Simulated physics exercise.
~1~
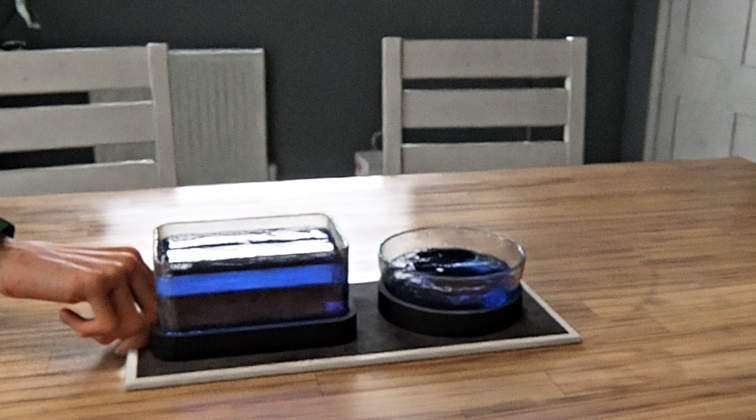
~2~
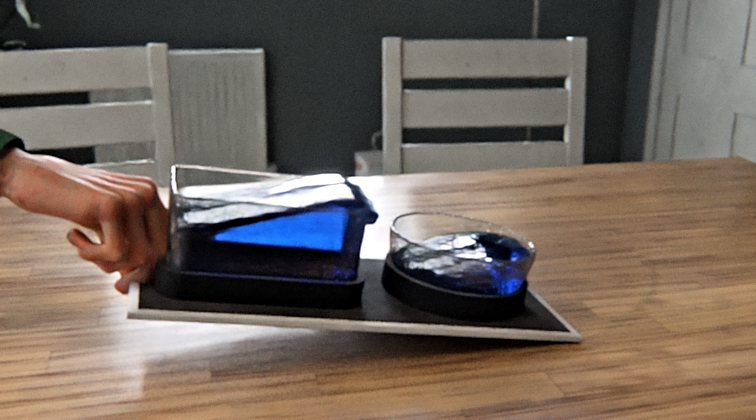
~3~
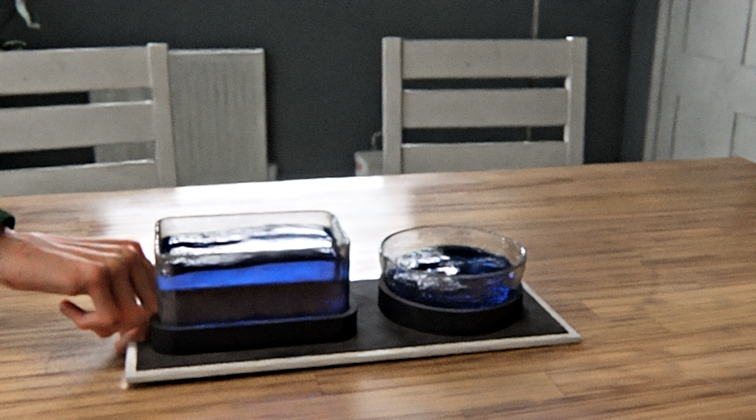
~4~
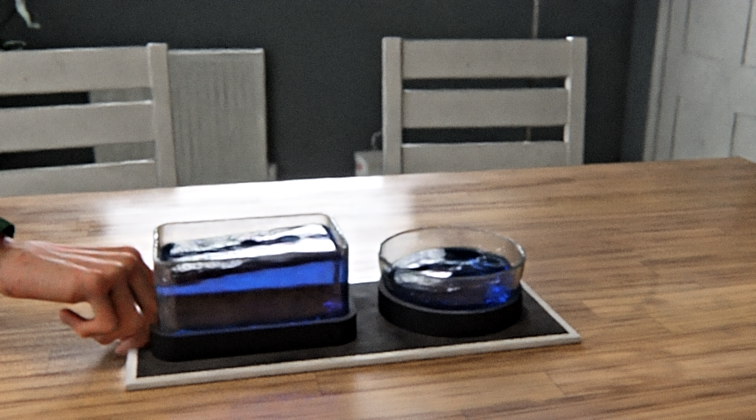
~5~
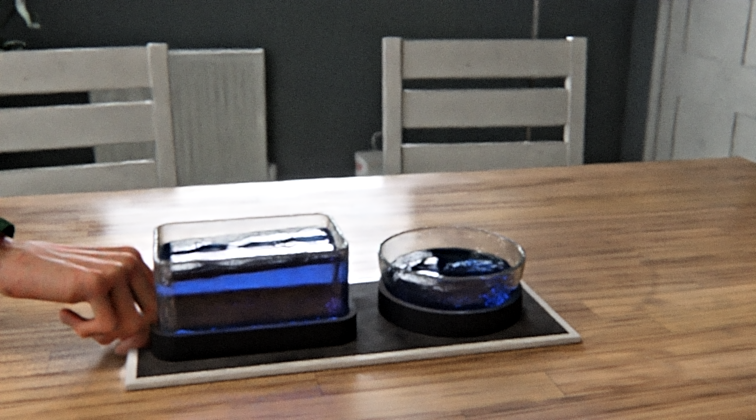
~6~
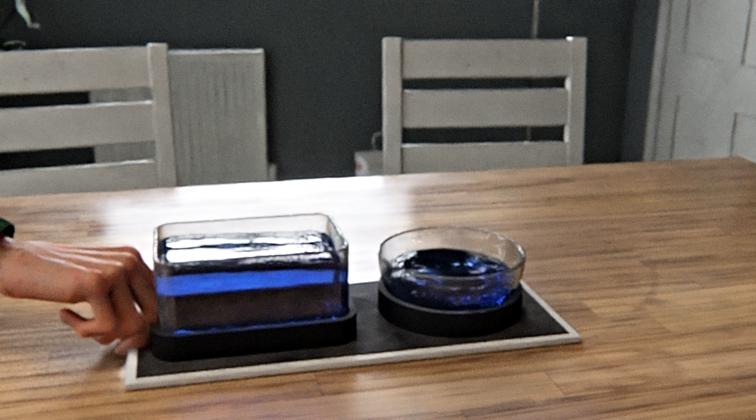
A hand at the left grips the edge of a dark, pale-rimmed tray on a wooden table, seen from a fixed view slightly above, with pale chairs and a dark wall behind. On the tray, a clear rectangular food box stands on the left and a round glass bowl on the right, both open, holding blue-looking water in black holders. The hand lifts the tray's left edge, and water surges right, spilling over the box's right side. It then lowers the tray flat, and the water sloshes back and forth. Finally the ripples ease, both containers upright and still holding water, the hand resting beside them.
